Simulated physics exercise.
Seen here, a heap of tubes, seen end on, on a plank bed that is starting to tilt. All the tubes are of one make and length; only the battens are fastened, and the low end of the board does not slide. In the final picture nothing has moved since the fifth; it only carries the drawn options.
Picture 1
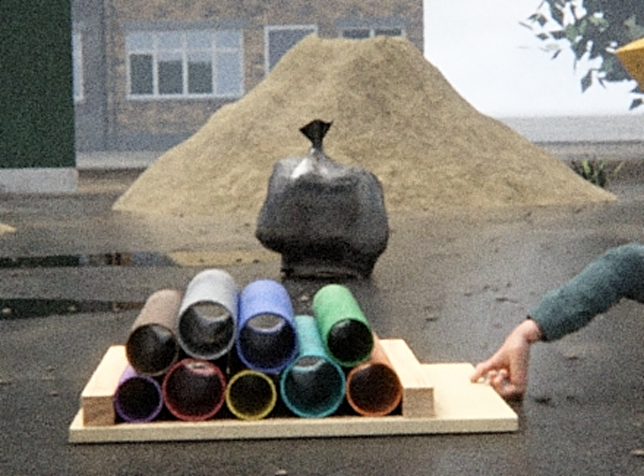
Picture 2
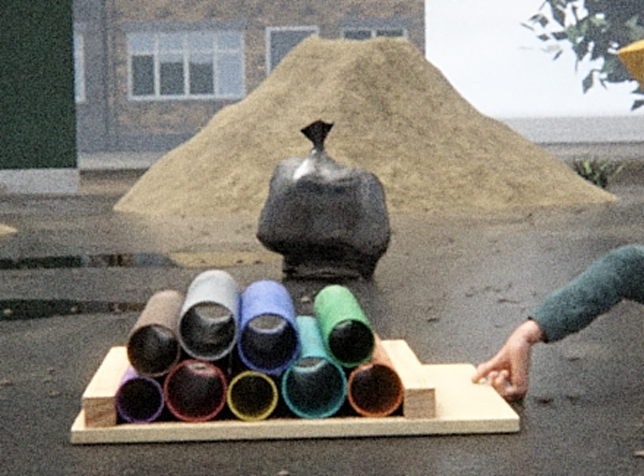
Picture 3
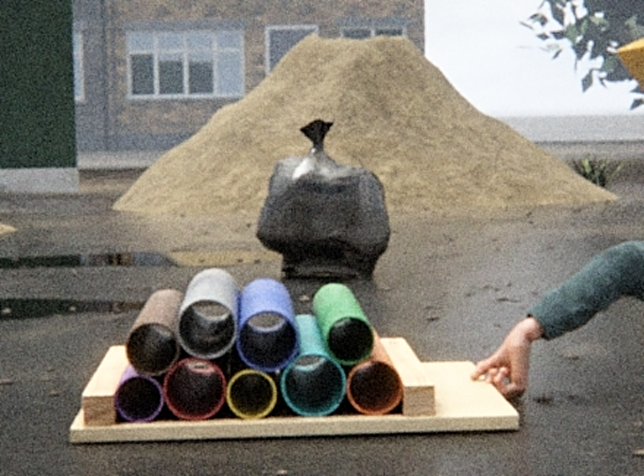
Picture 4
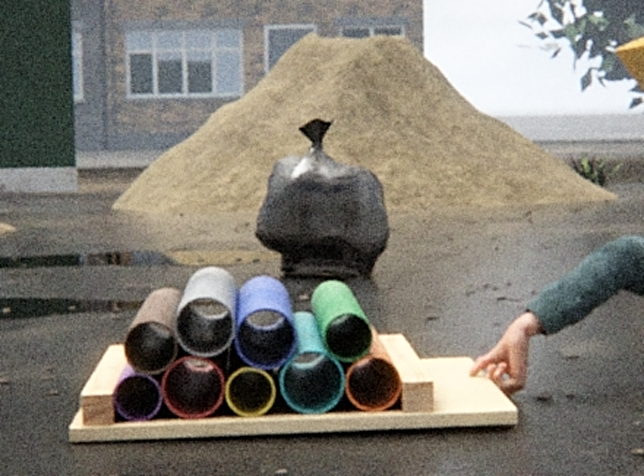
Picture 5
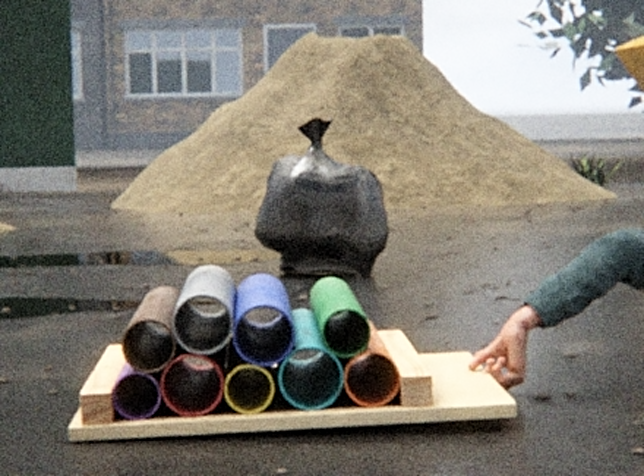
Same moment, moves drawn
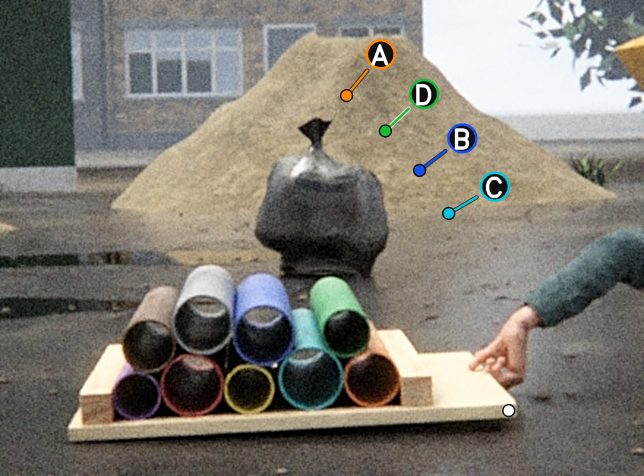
A hand at the right held the end of a wooden board stacked with colourful tubes and raised it very slightly, while the tubes stayed piled between the battens before a black bag and sand heap.
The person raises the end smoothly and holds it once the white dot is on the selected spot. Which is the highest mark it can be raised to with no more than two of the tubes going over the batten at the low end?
Mark B is as high as it can go.
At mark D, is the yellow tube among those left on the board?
Yes, with D.
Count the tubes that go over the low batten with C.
With C, two.
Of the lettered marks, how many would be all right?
Two of them.
On the marked copy, A at (347, 96); B at (420, 171); C at (449, 213); D at (385, 131); the white dot at (509, 411).
Following B. Soon after the start, board at 20°.
Later, board at 36°.
In the end, board at 36°, two over the low batten (brown, grey).
As for the rest, A four over the low batten (blue, green, brown, grey); C two over the low batten (brown, grey); D four over the low batten (blue, green, brown, grey).
